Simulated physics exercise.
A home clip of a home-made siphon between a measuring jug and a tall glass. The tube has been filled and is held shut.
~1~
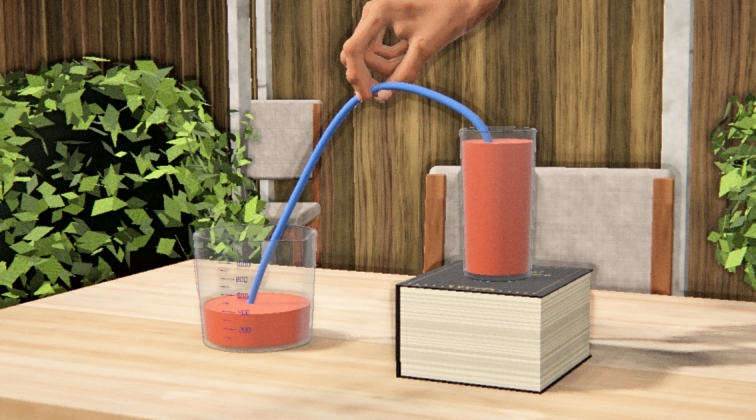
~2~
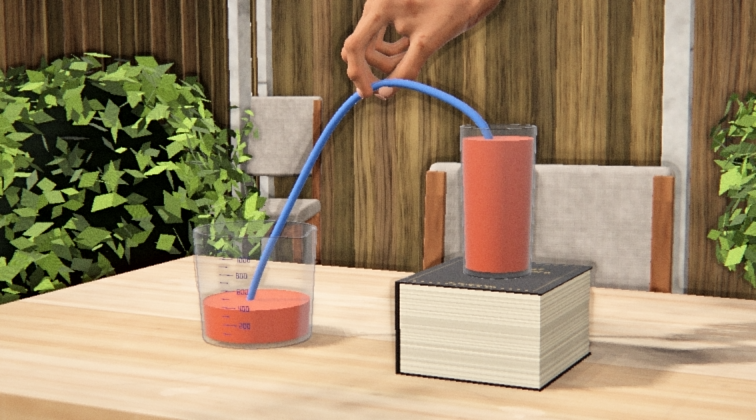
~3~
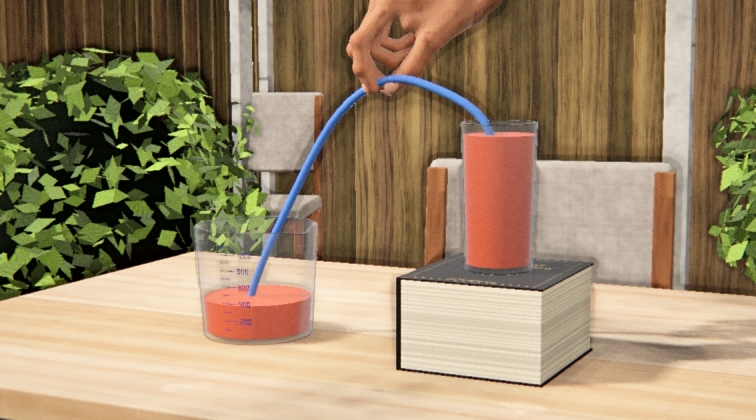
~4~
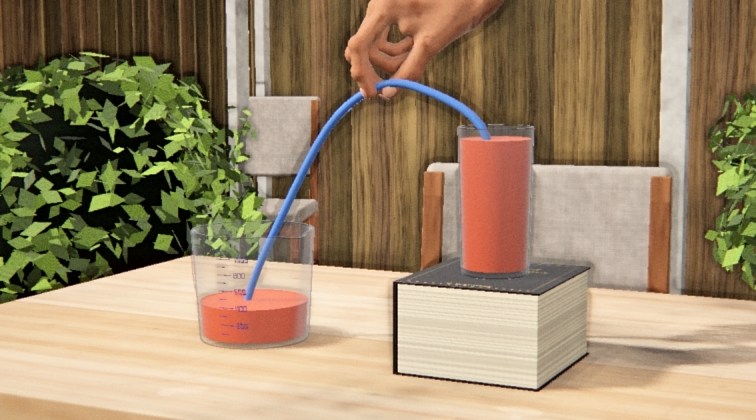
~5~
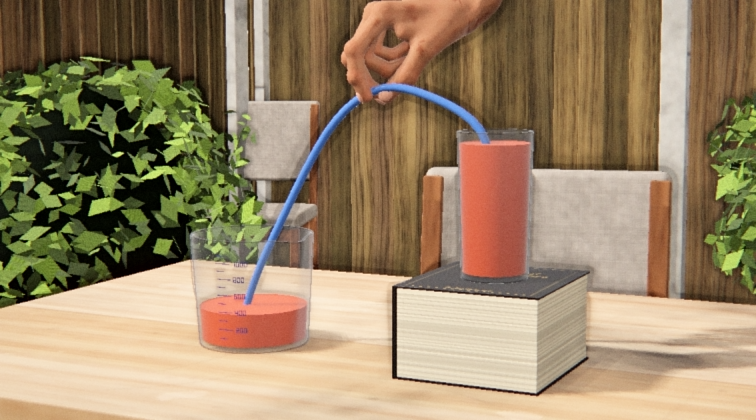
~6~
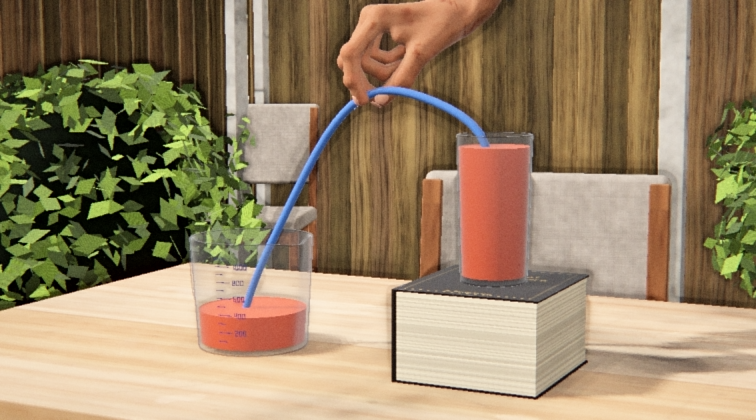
On an outdoor wooden table before a plank wall and leafy bushes, seen from the front and slightly above, two chairs stand behind. A measuring jug partly filled with red liquid sits at left, and a nearly full tall glass of it stands on a thick book at right, joined by a blue tube. A hand pinches the tube's top, the liquid levels look unchanged, and only the view shifts slightly.
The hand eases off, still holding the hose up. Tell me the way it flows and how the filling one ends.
It flows leftwards, and the one that fills has room for it.
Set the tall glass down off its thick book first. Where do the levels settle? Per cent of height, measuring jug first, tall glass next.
First 50 %, second 40 %.
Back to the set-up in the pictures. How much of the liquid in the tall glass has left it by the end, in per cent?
Close to 90 %.
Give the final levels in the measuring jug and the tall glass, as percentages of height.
About 60 and 10 per cent.
A moment on, the measuring jug is about a third full; the tall glass is about two thirds full.
Further on, the measuring jug is about half full; the tall glass is about a quarter full.
When it is over, the measuring jug is about two thirds full; the tall glass is nearly empty.
